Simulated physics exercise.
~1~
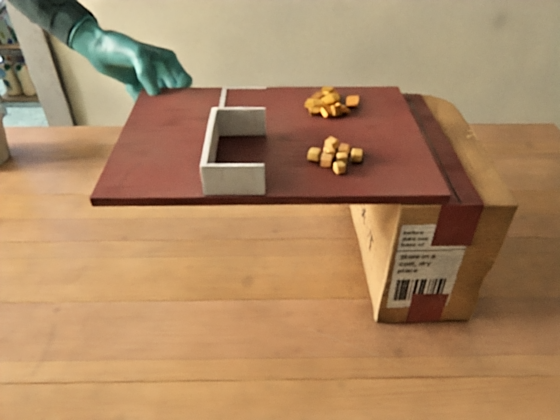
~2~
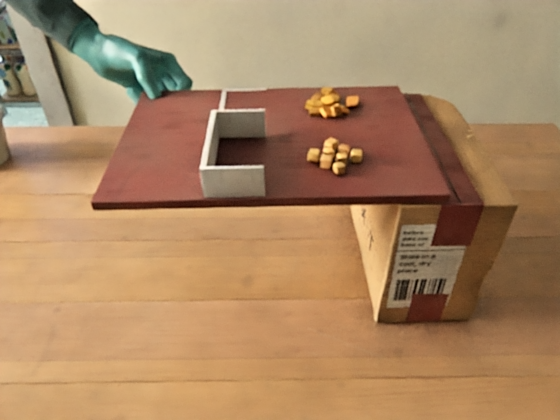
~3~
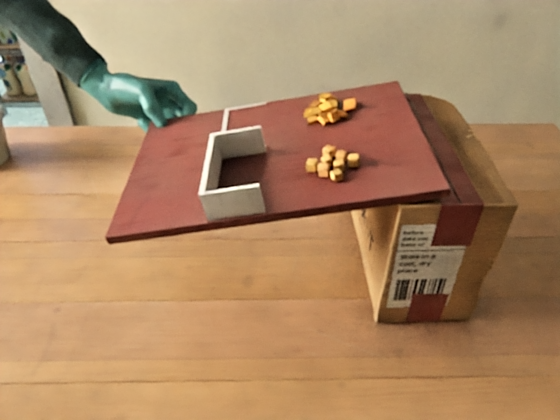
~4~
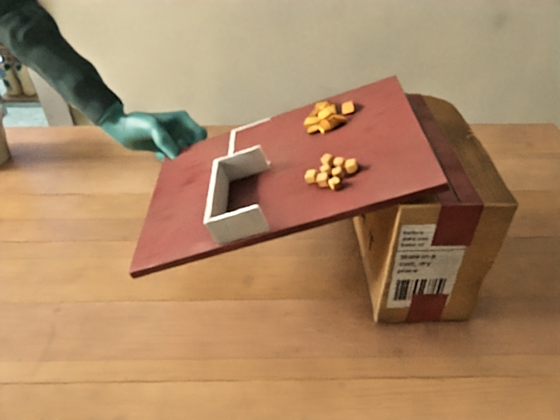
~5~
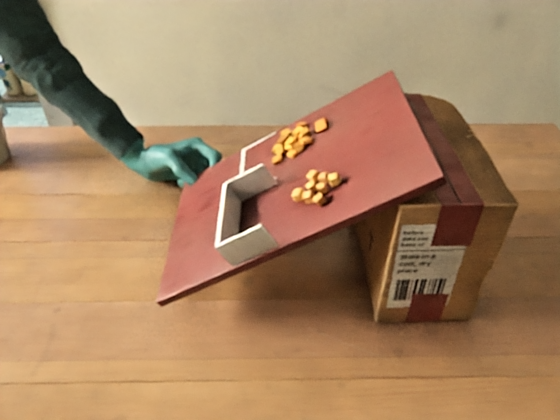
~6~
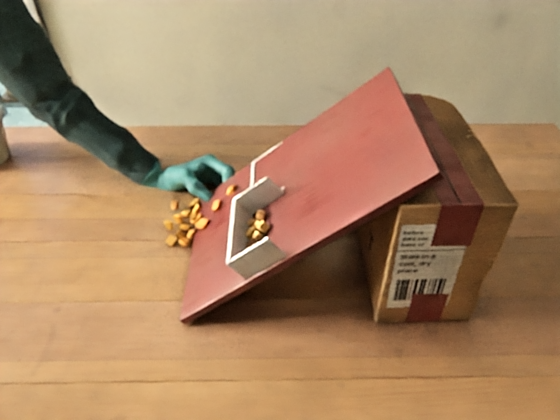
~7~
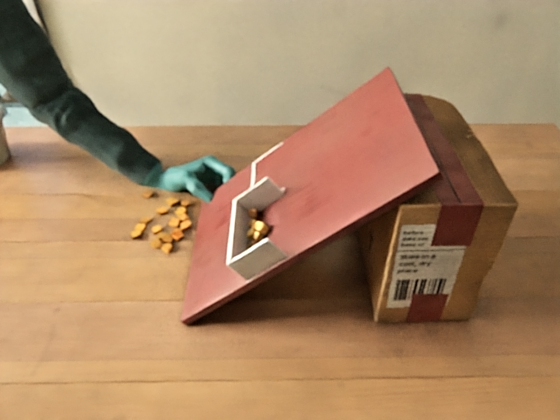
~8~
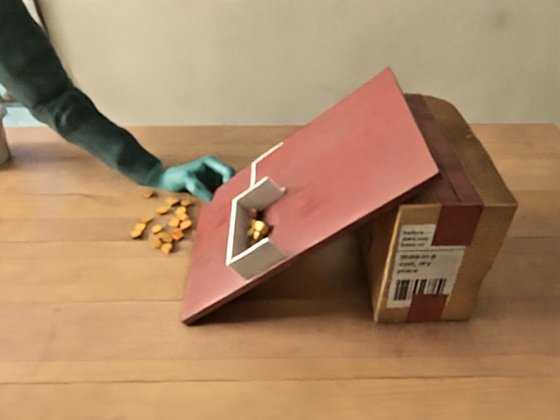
A gloved hand lowers a red board; one orange pile spills off, another stays caught.
